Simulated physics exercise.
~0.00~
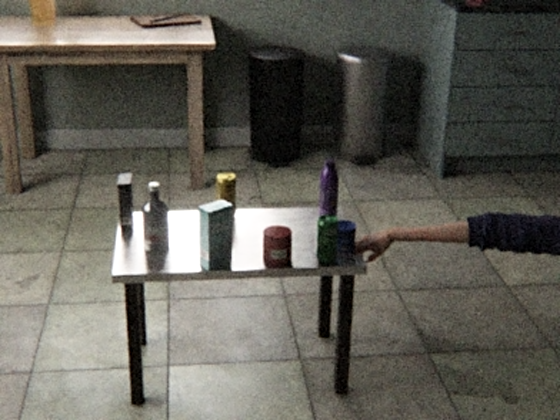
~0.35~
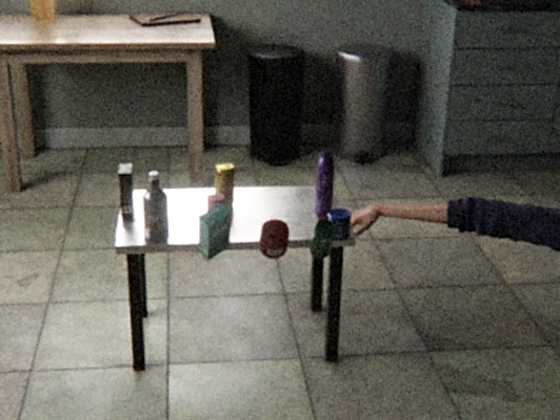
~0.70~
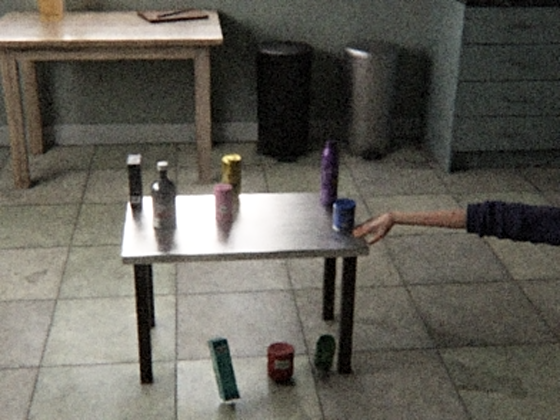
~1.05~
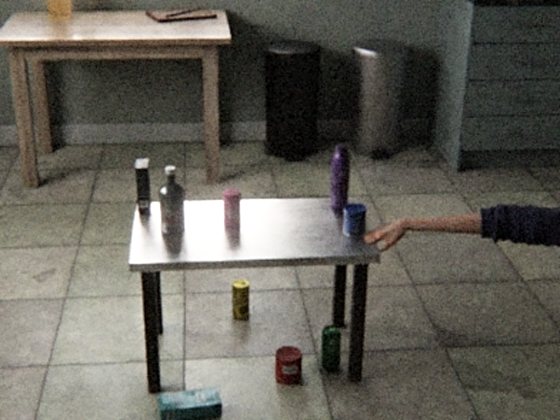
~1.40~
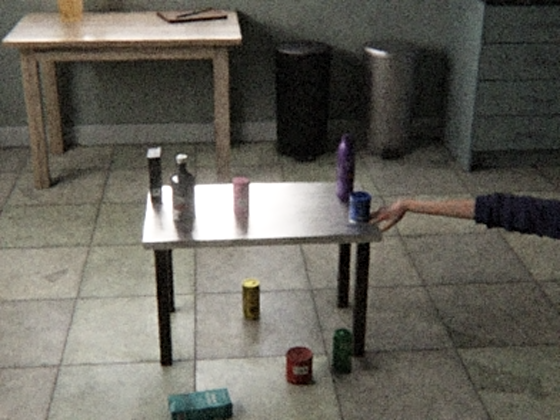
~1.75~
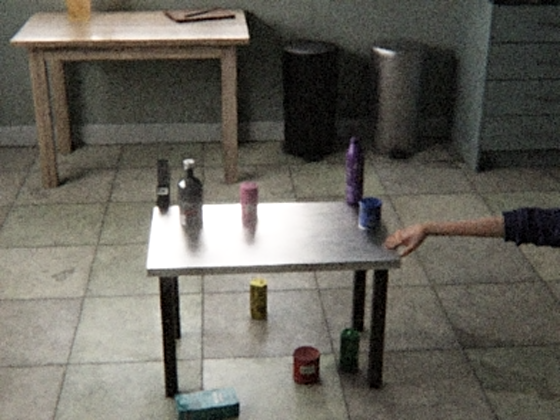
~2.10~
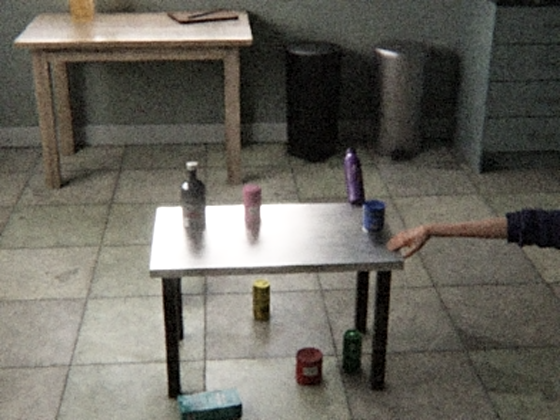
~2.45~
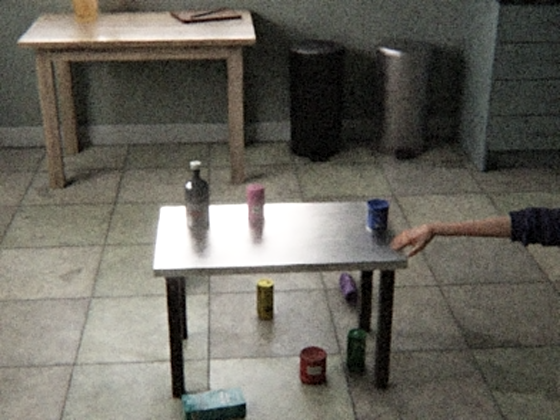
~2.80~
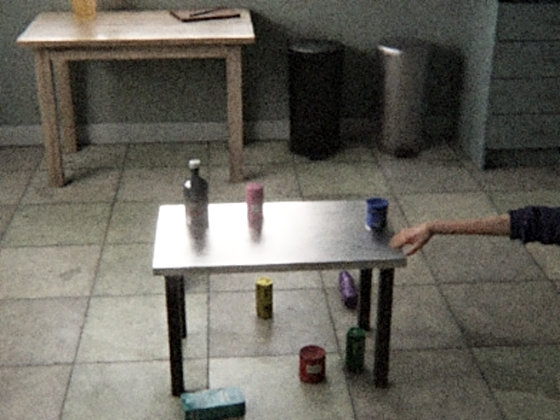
A small table jerked back and forth by a hand, shedding cans and packets until only three items remain standing on top.
